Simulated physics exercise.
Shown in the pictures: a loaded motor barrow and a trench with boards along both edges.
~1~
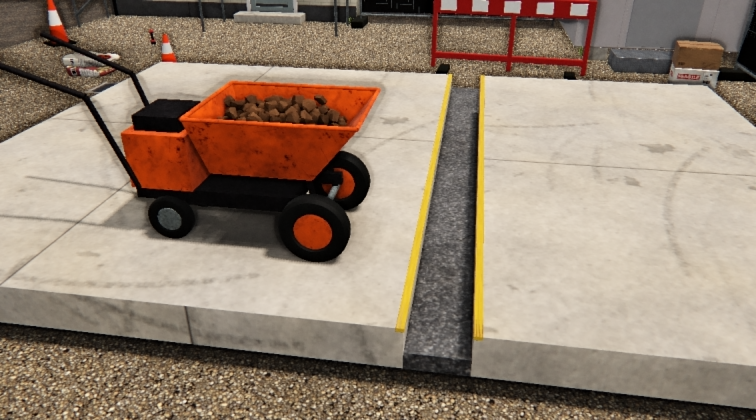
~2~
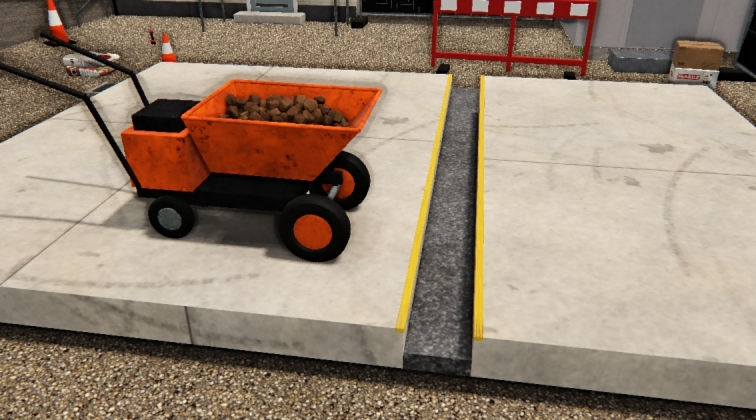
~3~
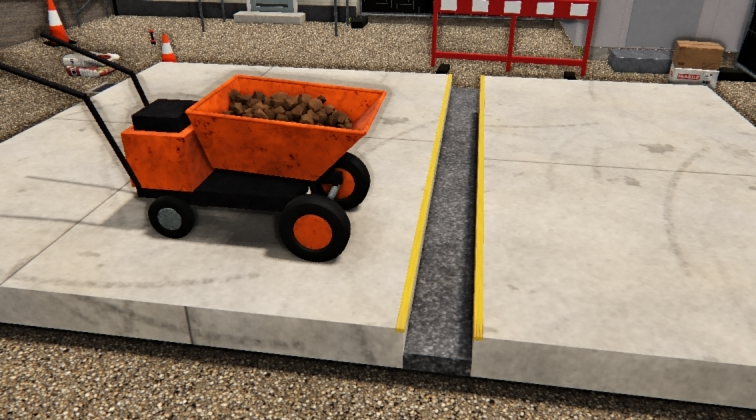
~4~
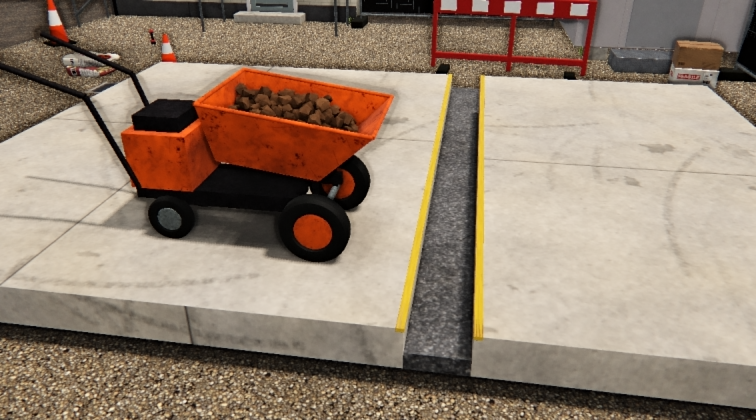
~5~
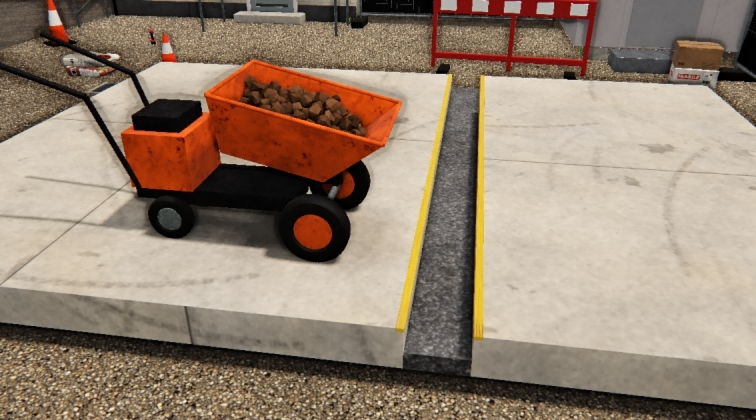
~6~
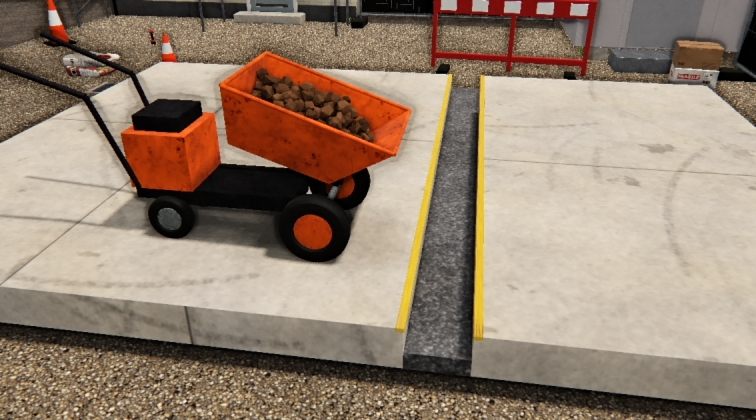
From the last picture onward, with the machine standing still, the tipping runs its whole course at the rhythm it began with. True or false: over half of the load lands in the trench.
True.
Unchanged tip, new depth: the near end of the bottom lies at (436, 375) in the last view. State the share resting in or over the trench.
Close to 80 per cent, I reckon.
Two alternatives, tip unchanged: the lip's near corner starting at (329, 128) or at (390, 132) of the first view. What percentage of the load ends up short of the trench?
Roughly 0 per cent, then roughly 0 per cent.
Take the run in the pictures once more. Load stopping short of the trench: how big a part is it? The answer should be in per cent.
0 percent.
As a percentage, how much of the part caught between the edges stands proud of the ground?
My best guess is some 25 per cent.
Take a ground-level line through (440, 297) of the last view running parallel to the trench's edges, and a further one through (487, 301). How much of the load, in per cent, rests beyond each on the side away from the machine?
First 70 in a hundred, second 20 in a hundred.
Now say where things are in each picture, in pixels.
Lip of the skip near (357, 130), level; top of the load near (269, 117), clay clods; first edge of the trench near (407, 293); far edge near (479, 300), the trench over half as wide as the skip, and about half as deep as wide, in the first frame.
Lip of the skip near (359, 131), level; top of the load near (270, 117), in the second frame.
Lip of the skip near (364, 133), tipped barely; top of the load near (274, 114), in the third frame.
Lip of the skip near (373, 138), tipped a little; top of the load near (272, 106), in the fourth frame.
Lip of the skip near (383, 145), tipped a little; top of the load near (281, 102), in the fifth frame.
Lip of the skip near (394, 155), tipped clearly; top of the load near (280, 101); first edge of the trench near (407, 293); far edge near (479, 300), in the sixth frame.
Shortly afterwards, skip tipped steeply; the whole lot in the skip.
Next, skip tipped right over; the bulk in the skip; near a quarter in or heaped over the trench; only a few beyond it; only a few falling.
Some moments later, skip tipped right over; near a quarter in the skip; near two thirds in or heaped over the trench; near a quarter beyond it.
In the end, skip tipped right over; a little in the skip; near two thirds in or heaped over the trench; near a quarter beyond it.
